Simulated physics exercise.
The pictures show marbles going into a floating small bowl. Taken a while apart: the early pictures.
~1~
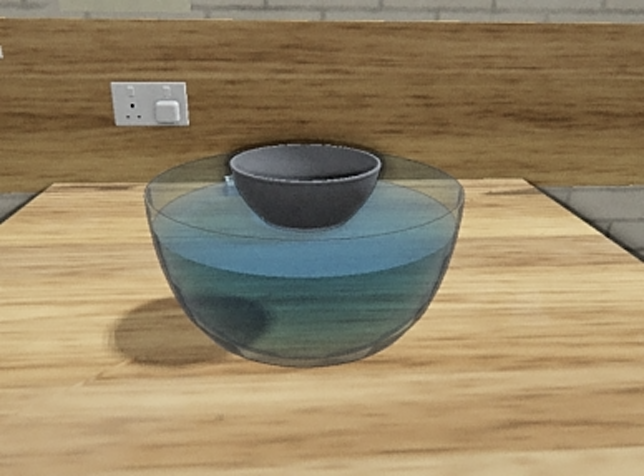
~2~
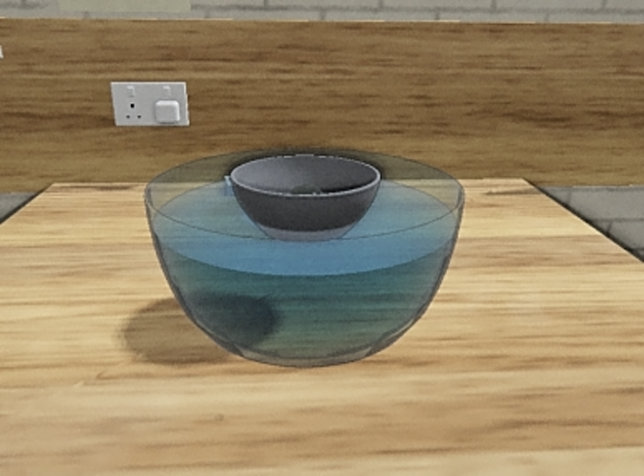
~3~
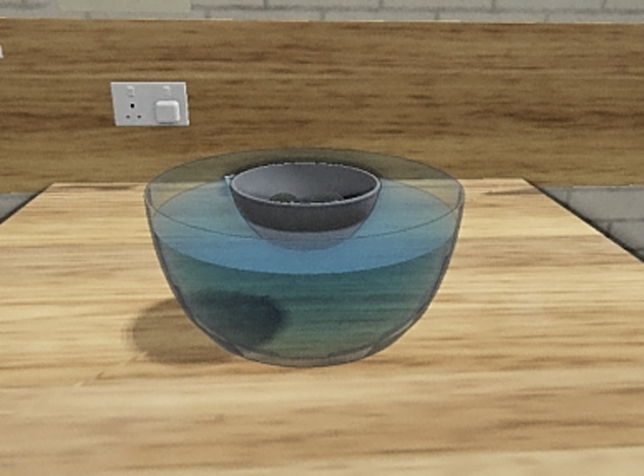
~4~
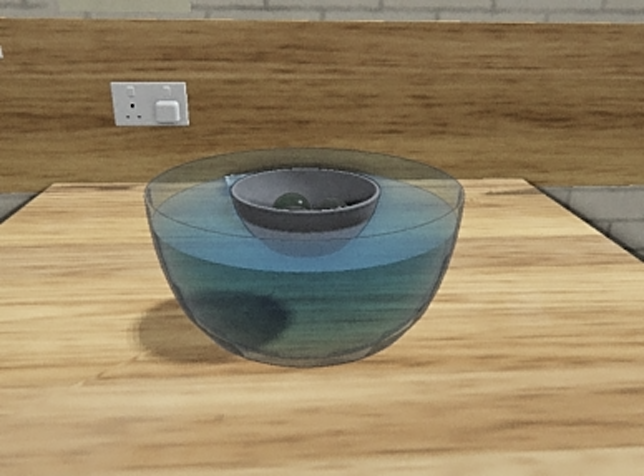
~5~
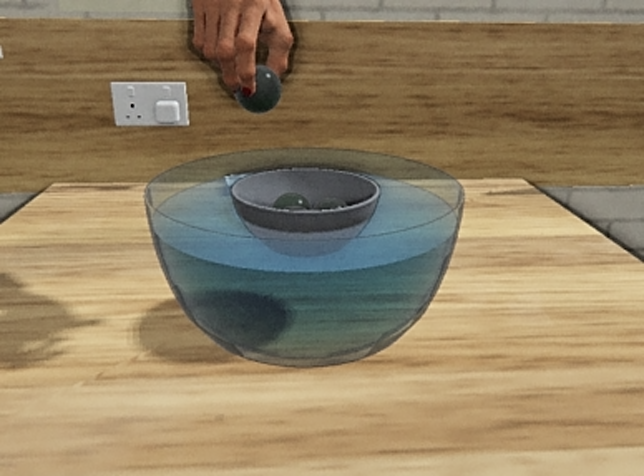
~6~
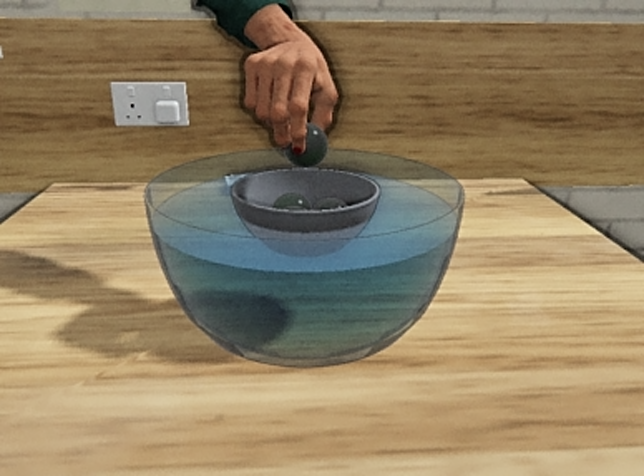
On a wooden counter, a small dark bowl floats in a large clear bowl of blue water, empty at first, then sitting lower by steps as dark marbles appear inside it. A hand then comes in from above holding another marble and lowers it rightward to just over the small bowl.
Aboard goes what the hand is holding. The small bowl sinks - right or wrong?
Wrong.
Shortly, the glass marble is in and the small bowl dips.
Then, it steadies; about a fifth of its side above the surface.
At the finish, the small bowl floats; about a fifth of its side above the surface.
